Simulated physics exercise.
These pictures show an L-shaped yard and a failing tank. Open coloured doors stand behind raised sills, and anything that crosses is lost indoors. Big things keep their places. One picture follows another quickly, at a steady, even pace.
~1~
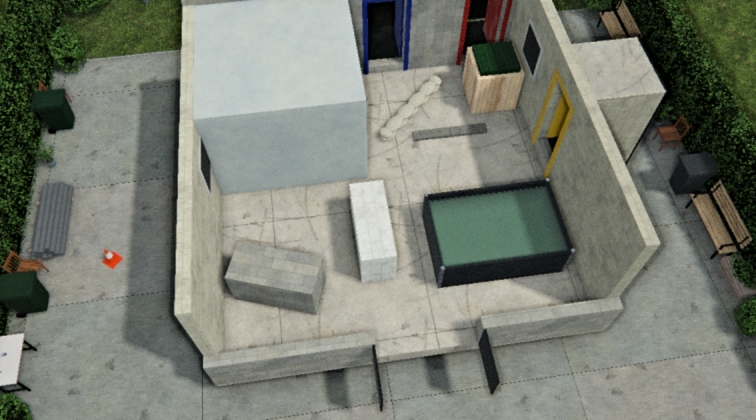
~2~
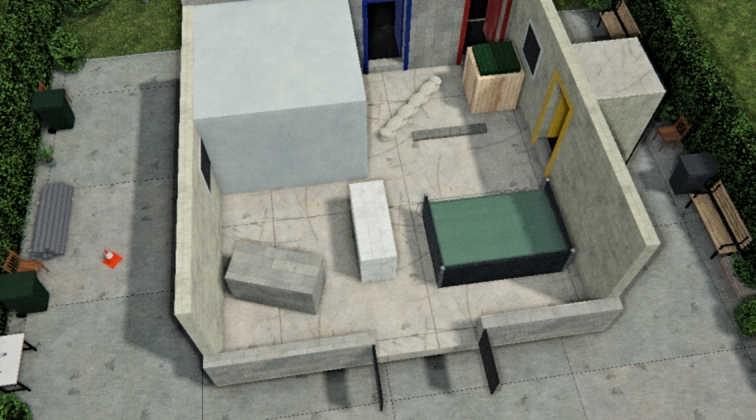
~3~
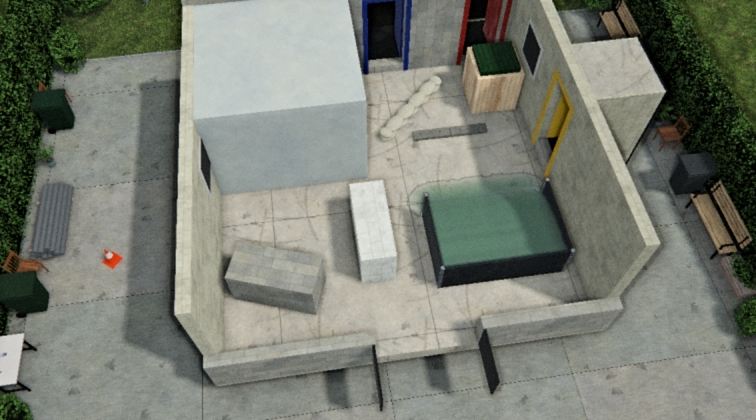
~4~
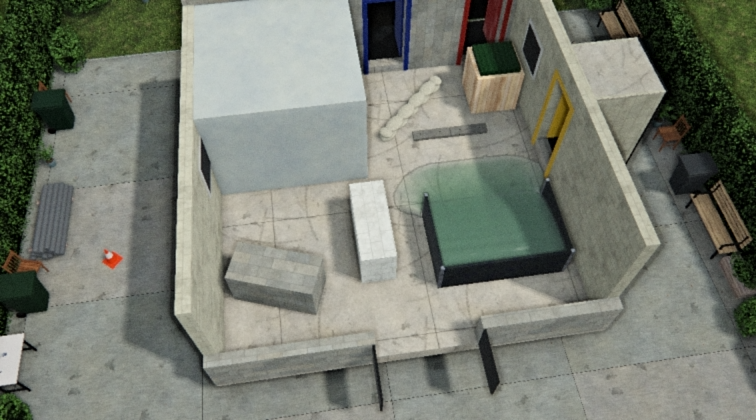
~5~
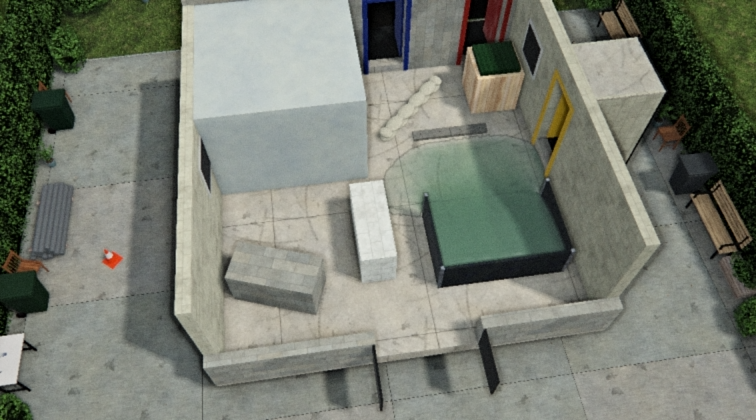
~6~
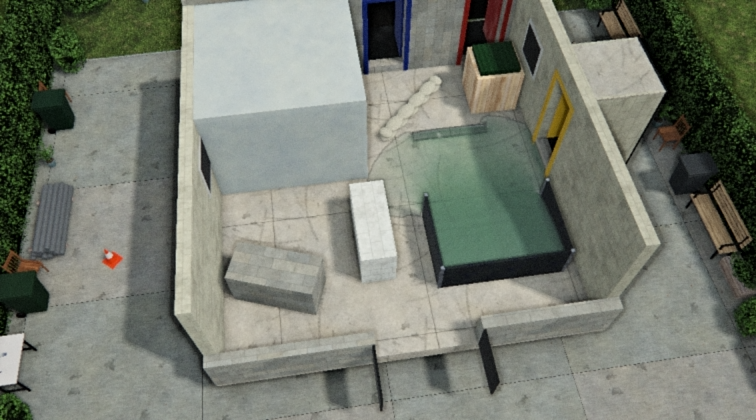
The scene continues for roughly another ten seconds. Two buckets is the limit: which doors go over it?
The red door lets in more than two buckets; the yellow door stays within two buckets; the blue door stays within two buckets.
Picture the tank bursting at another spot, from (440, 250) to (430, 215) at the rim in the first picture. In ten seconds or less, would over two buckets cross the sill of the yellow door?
Yellow: Falls short.
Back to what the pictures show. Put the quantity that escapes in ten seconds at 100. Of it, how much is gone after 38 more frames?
Roughly 50 percent of it.
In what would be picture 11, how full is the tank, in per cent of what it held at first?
About 40 per cent.
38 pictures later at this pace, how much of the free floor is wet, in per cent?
Near 75 in a hundred.
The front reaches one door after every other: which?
I pick the blue door.
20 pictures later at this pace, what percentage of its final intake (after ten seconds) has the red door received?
Estimated share: About 50 %.
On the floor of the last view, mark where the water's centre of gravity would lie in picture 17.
I'd mark it close to (470, 158).
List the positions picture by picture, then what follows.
Still water in the tank at (497, 224), in the first frame.
The front is at a hidden place, out from the gap on the tank's far side, in the second frame.
Water pours out on the tank's far side and has run to a hidden place, in the third frame.
The front is at (541, 167), out from the gap on the tank's far side, in the fourth frame.
Water pours out on the tank's far side and has run to (534, 147), in the fifth frame.
Water pours out on the tank's far side and has run to (499, 119), in the sixth frame.
A moment on, water covers 35 % of the floor; the red door not reached, the yellow door wet at the sill, nothing in, the blue door not reached.
Next, water covers 50 % of the floor; the red door over two buckets in, the yellow door wet at the sill, nothing in, the blue door wet at the sill, nothing in.
Then, water covers 50 % of the floor; the red door far over two buckets in, the yellow door wet at the sill, nothing in, the blue door wet at the sill, nothing in.
Later, water covers 75 % of the floor; the red door far over two buckets in, the yellow door wet at the sill, nothing in, the blue door wet at the sill, nothing in.
In the end, water covers 85 % of the floor; the red door far over two buckets in, the yellow door wet at the sill, nothing in, the blue door wet at the sill, nothing in.
